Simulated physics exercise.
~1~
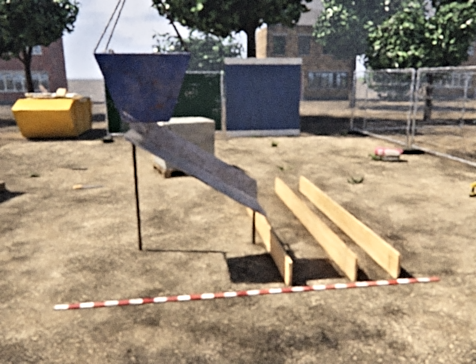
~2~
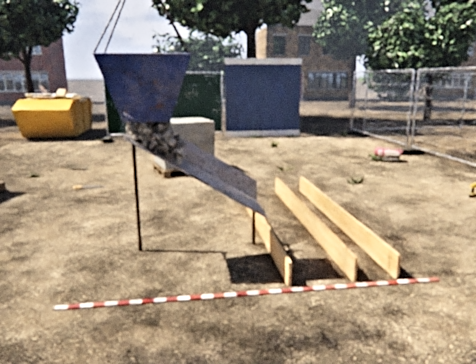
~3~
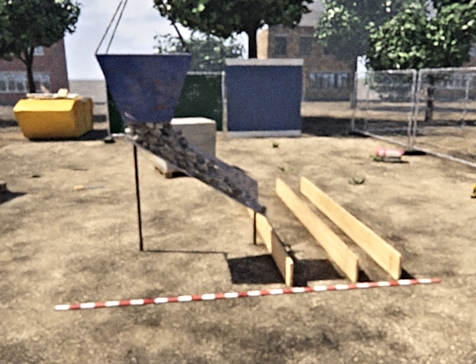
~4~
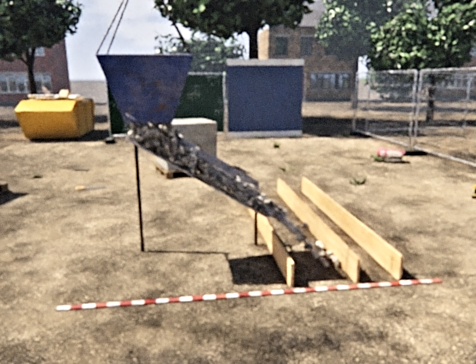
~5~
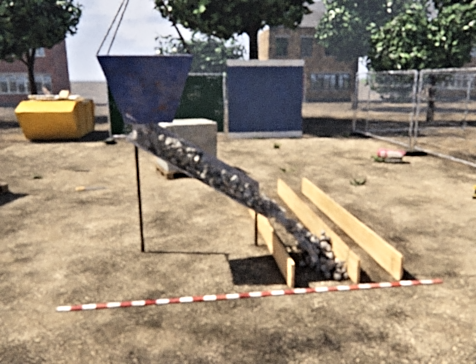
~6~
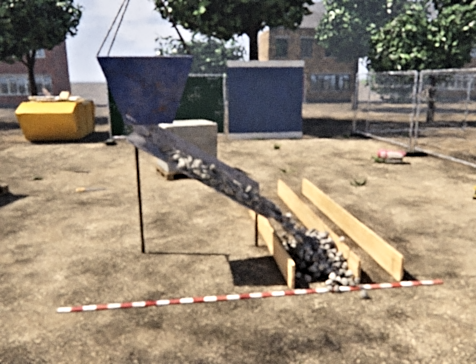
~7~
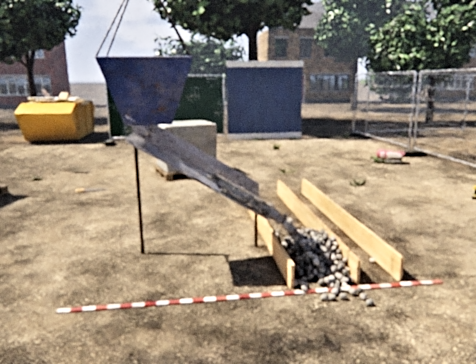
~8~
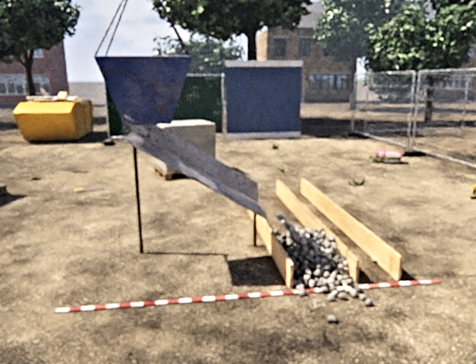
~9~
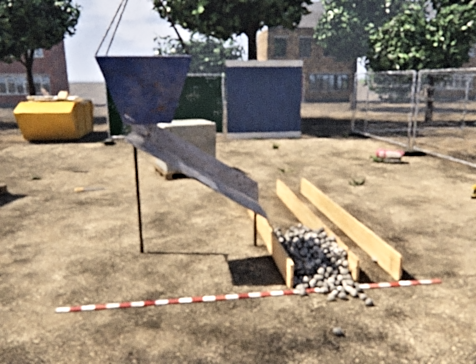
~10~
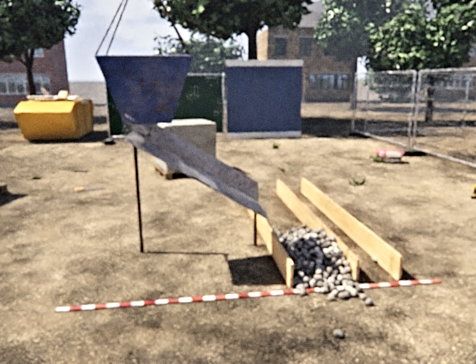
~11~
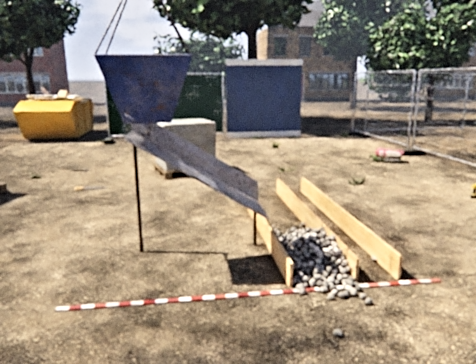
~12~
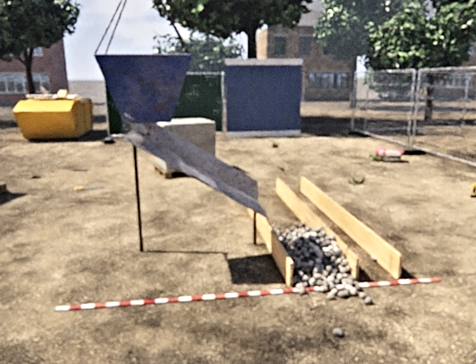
Rounded grey cobbles drop from the bottom of a blue crane skip onto a sloping steel chute on a sunny, dusty building site. They spread down the steel to the right in a dense stream, soon covering its whole length. The leading stones spill off the lower end into the left bay between fixed wooden boards. As the skip and then the chute empty, the pile grows and a few cobbles roll out of the front past the red and white staff. The heap settles and lies still in the left bay, while the right bay stays empty.
